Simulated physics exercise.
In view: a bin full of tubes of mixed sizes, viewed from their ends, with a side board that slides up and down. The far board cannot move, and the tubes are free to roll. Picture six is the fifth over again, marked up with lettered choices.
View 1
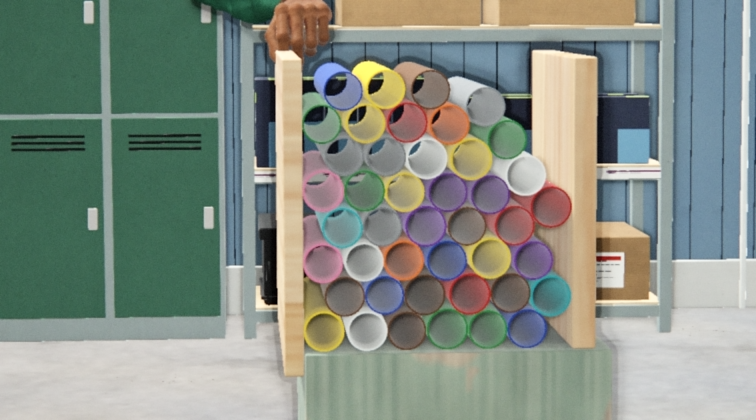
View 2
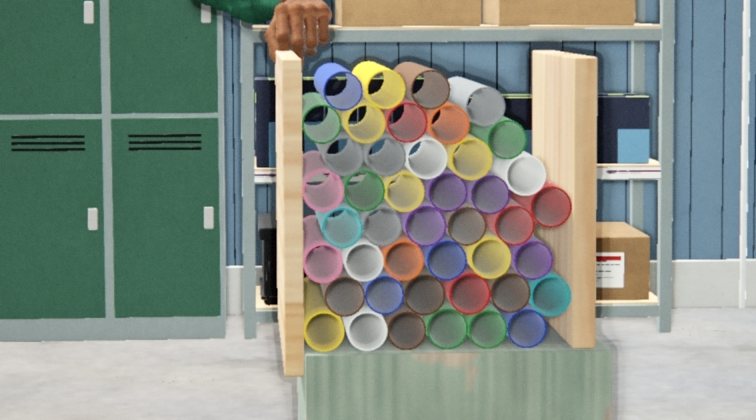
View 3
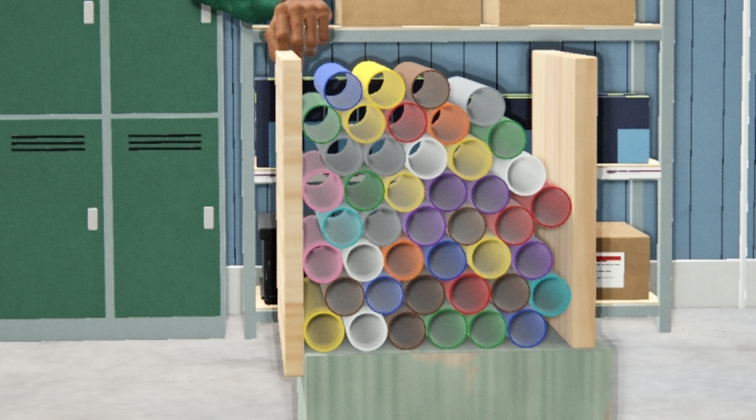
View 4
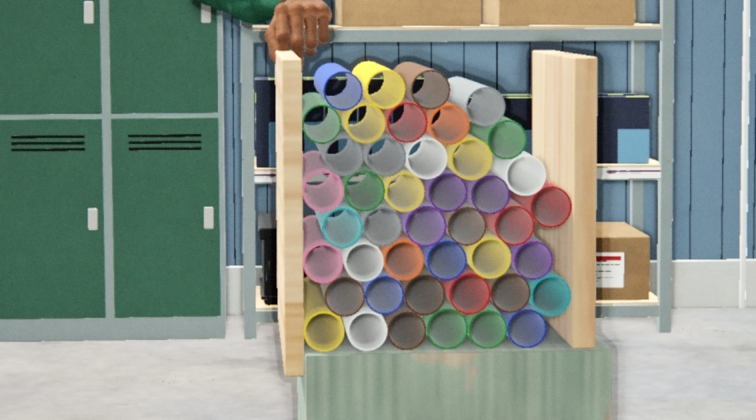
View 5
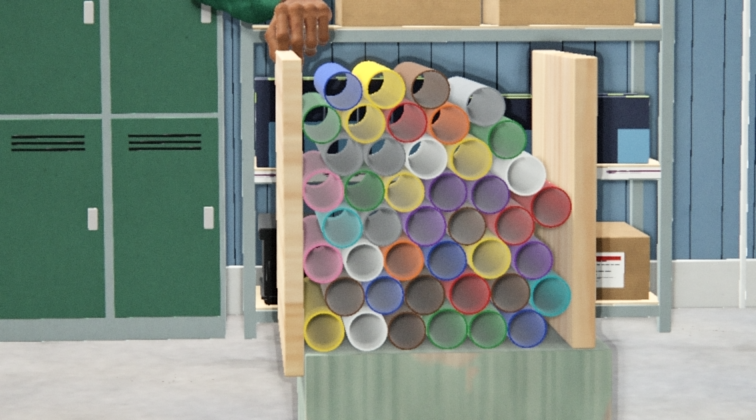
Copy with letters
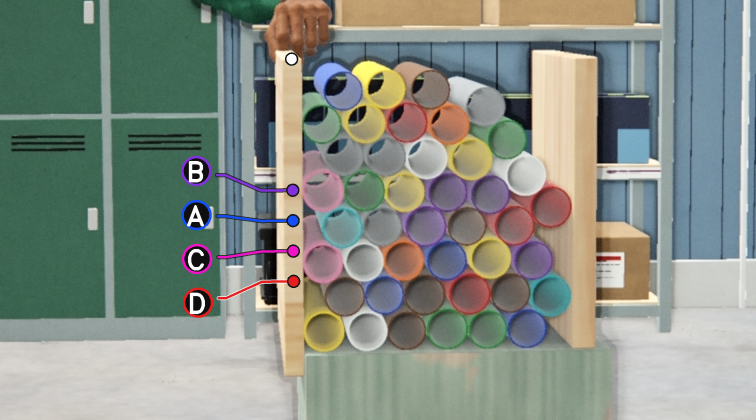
The footage shows a hand resting on top of the left wooden board beside a stack of colourful open-ended tubes on a green base, with lockers and shelving behind. Nothing visibly moves, and the hand, boards and tubes stay still.
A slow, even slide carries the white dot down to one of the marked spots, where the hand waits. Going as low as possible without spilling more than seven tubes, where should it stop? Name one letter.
At most to D.
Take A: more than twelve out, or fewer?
It loses fewer than twelve.
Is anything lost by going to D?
At D: Yes.
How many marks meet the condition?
The number is four.
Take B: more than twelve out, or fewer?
It loses fewer than twelve.
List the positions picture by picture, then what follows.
In the first picture, a red tube (551, 207); a grey tube (387, 157); a green tube (322, 124).
In the second picture, a green tube (322, 124); a brown tube (430, 90).
In the third picture, side board (288, 200); a yellow tube (324, 331).
In the fourth picture, a blue tube (385, 295).
In the fifth picture, a purple tube (533, 260); a red tube (515, 225); a red tube (551, 207).
On the marked copy, A at (293, 221); B at (293, 190); C at (293, 251); D at (293, 281); the white dot at (291, 59).
Taking D. A third of the way, top of the board (302, 153).
Two thirds of the way, top of the board (303, 258).
When it is over, top of the board (303, 280), six out over the board.
As for the rest, A two out over the board; B two out over the board; C six out over the board.
